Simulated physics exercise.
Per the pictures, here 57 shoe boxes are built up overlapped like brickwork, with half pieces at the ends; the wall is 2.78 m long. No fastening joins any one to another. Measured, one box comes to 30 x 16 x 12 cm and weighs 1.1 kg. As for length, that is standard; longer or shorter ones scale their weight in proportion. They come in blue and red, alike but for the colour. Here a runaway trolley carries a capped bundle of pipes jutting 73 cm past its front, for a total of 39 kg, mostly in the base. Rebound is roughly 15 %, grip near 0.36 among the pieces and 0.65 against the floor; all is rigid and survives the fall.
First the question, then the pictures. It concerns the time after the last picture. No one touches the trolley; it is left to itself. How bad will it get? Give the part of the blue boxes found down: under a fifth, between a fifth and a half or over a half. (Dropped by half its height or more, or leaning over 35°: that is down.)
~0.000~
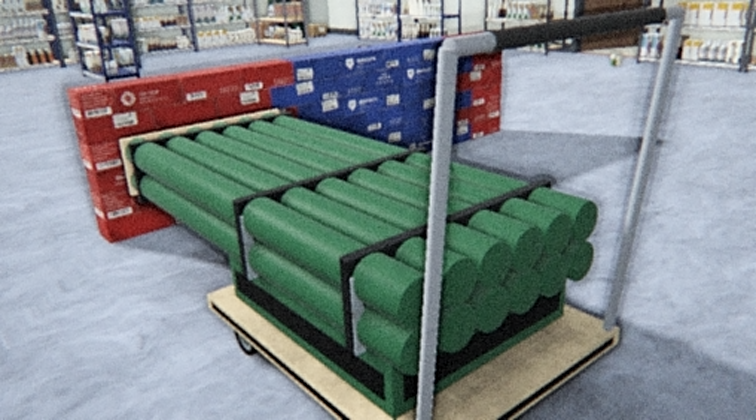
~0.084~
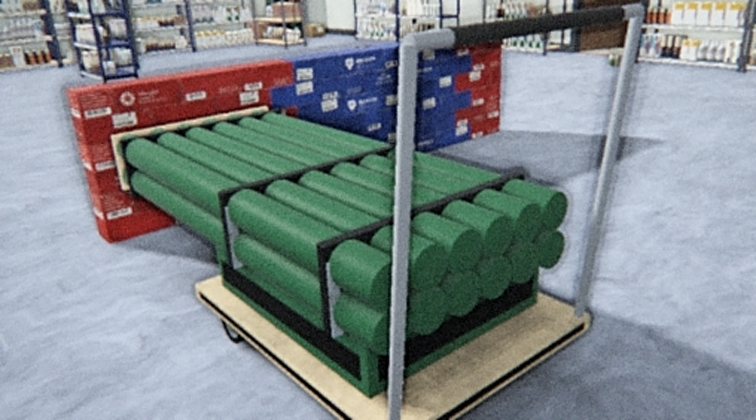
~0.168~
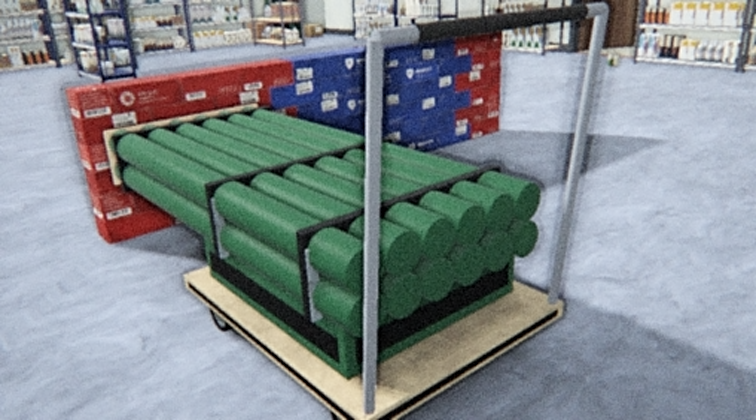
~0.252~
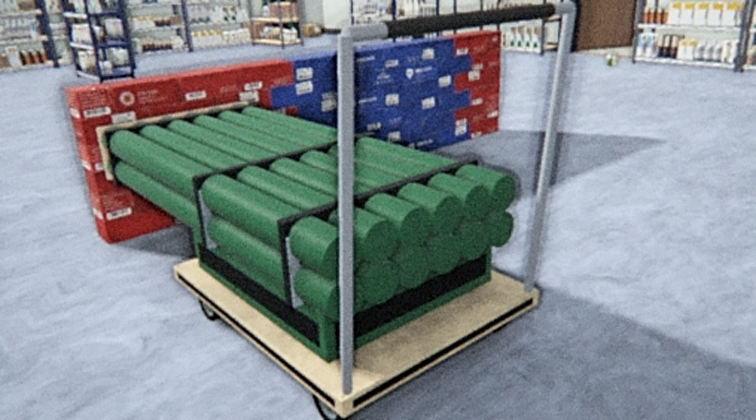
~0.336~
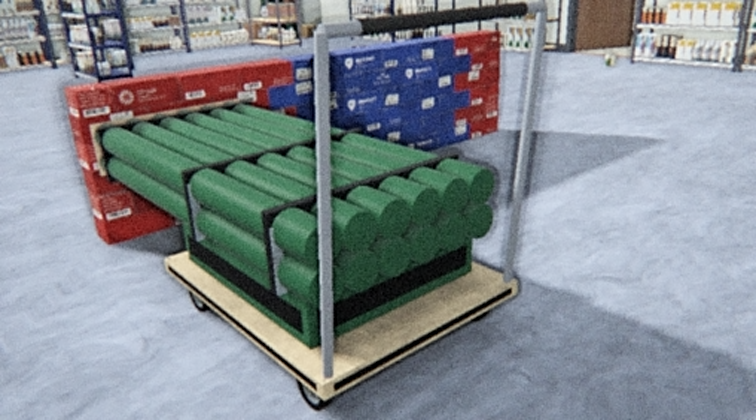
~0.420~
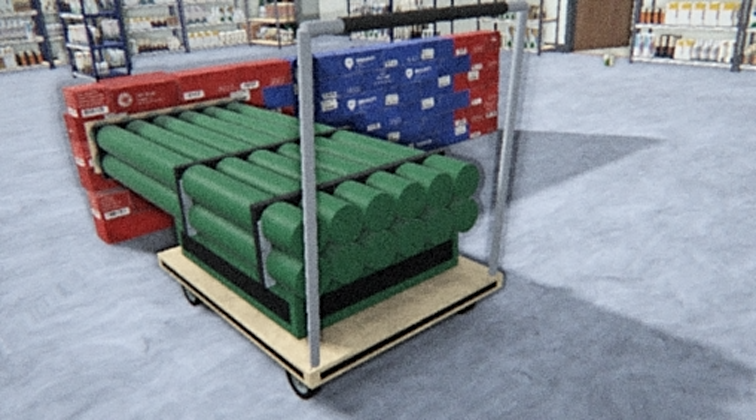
Expect the fallen portion to be short of a fifth.
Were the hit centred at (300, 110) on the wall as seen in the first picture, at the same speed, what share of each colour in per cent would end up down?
Down at the end: Red 30 percent, blue 40 percent.
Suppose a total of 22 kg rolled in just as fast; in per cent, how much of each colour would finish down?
Down by colour: Red 60, blue 10 per cent.
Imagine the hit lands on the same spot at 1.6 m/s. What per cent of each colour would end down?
Down at the end: Red 40 per cent, blue 10 per cent.
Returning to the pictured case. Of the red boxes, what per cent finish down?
For red, 60 per cent end down.
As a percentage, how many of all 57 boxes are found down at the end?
Roughly 35 percent.
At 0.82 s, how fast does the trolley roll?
Its speed is around 0.5 m/s.
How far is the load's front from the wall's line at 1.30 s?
Around 55 cm beyond.
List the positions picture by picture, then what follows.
In the first frame (each place is the centre of the face we see best; the camera moves round a little), load (128, 160) 36 cm short of the wall; top blue box (319, 69); all as stacked.
The second frame shows load (119, 155) 26 cm short of the wall; top blue box (319, 69).
The third frame shows load (112, 150) 16 cm short of the wall; top blue box (319, 69).
The fourth frame shows load (104, 146) 7 cm short of the wall; top blue box (319, 68).
The fifth frame shows load (97, 143) 22 mm into the wall's line; top blue box (319, 68); 9 have shifted.
The sixth frame shows load (92, 140) 9 cm into the wall's line; top blue box (318, 68); top red box (494, 41); steepest lean 8°, the box at (147, 97); 18 have shifted.
By 0.60 s, load 21 cm past the wall's line, still rolling; none of the 27 blue boxes down (0 of 57 in all colours); top blue box tilted 11°.
By 0.82 s, load 33 cm past the wall's line, still rolling; 2 of the 27 blue boxes down (19 of 57 in all colours); top blue box tilted 38°.
By 1.30 s, load 56 cm past the wall's line, still rolling; 2 of the 27 blue boxes down (19 of 57 in all colours); top blue box on its side.
When it is over (2.9 s), load 87 cm past the wall's line, stopped; 2 of the 27 blue boxes down (20 of 57 in all colours); top blue box upside down; top red box unmoved. That is 7 per cent. In pixels of the last frame, middles, top blue box near (299, 138), top red box near (485, 40).
